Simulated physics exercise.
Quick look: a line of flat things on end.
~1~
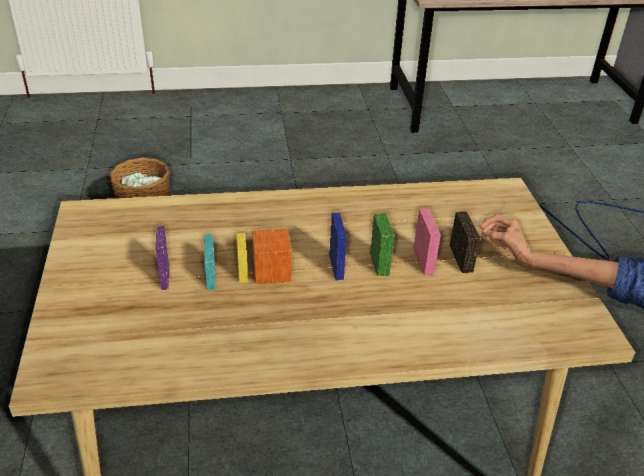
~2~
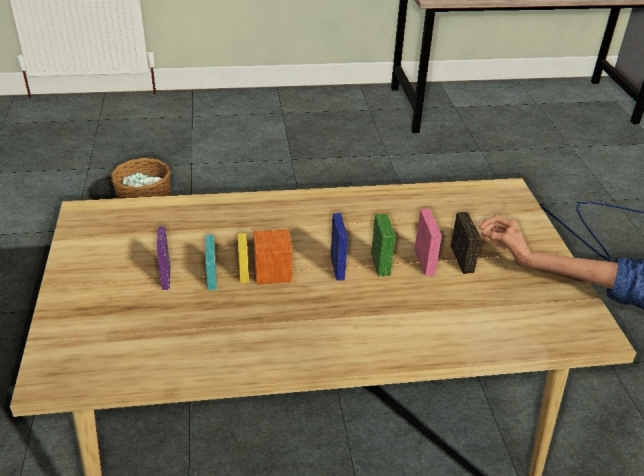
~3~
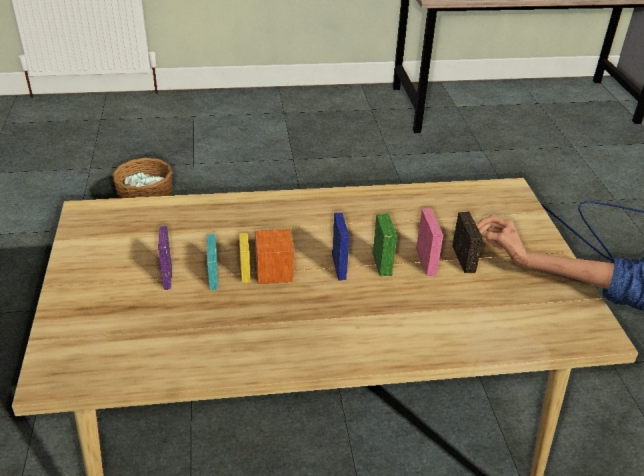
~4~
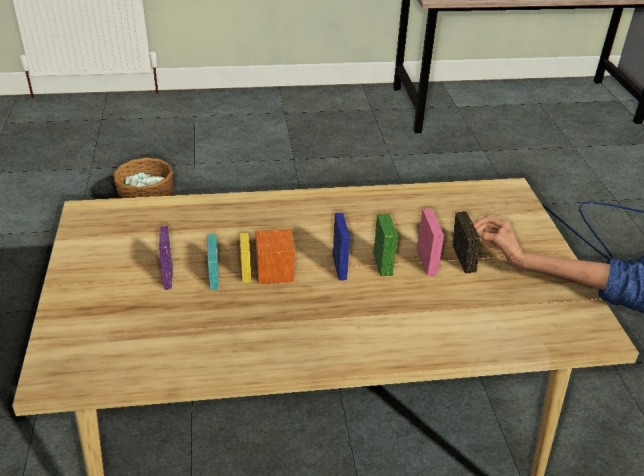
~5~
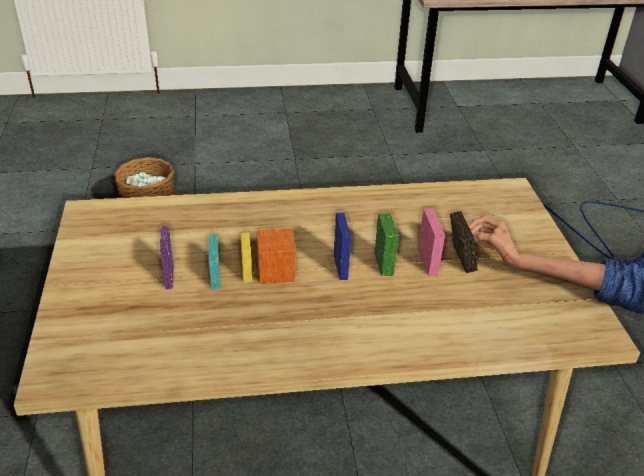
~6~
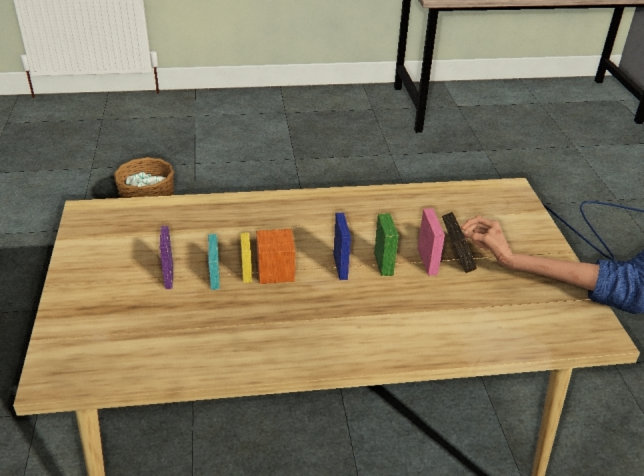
A row of eight coloured blocks stands on a pale wooden table, seen from above and to the front in a room with dark floor tiles. From left to right they are purple, turquoise, yellow, a wide orange one, blue, green, pink and black, with a wicker basket behind the table. A hand at the right pushes the black block, which tilts leftward against the pink one, while the view shifts very slightly.
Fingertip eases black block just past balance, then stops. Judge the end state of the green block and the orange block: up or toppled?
End state: Green block toppled, orange block up.
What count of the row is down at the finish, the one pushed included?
6.
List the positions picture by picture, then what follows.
Green block (382, 245); orange block (272, 256), in the first frame.
Yellow block (243, 258); turquoise board (211, 262), in the second frame.
Pink board (429, 242); blue block (340, 247), in the third frame.
Black block 5° over; yellow block (245, 258); turquoise board (213, 262), in the fourth frame.
Black block 14° over; pink board (431, 242); blue block (342, 246), in the fifth frame.
Black block 25° over; green block (386, 245); orange block (276, 256), in the sixth frame.
Then, 0.30 s after the last picture, black block 68° over; pink board tipped 42° from how it was.
Then, 0.60 s after the last picture, black block 75° over; green block tipped 73° from how it was near (355, 256); pink board tipped 74° from how it was; blue block tipped 56° from how it was.
Then, 0.80 s after the last picture, black block 75° over; green block on its side near (354, 257); orange block slid a little near (266, 257); blue block on its side.
Then, 1.50 s after the last picture, green block resting near (354, 257); orange block resting near (266, 257).
At rest, tipped over on the table, pink board, blue block, green block, yellow block and turquoise board; orange block in place. Seen from the same camera at the end, green block near (354, 257), orange block near (266, 257).
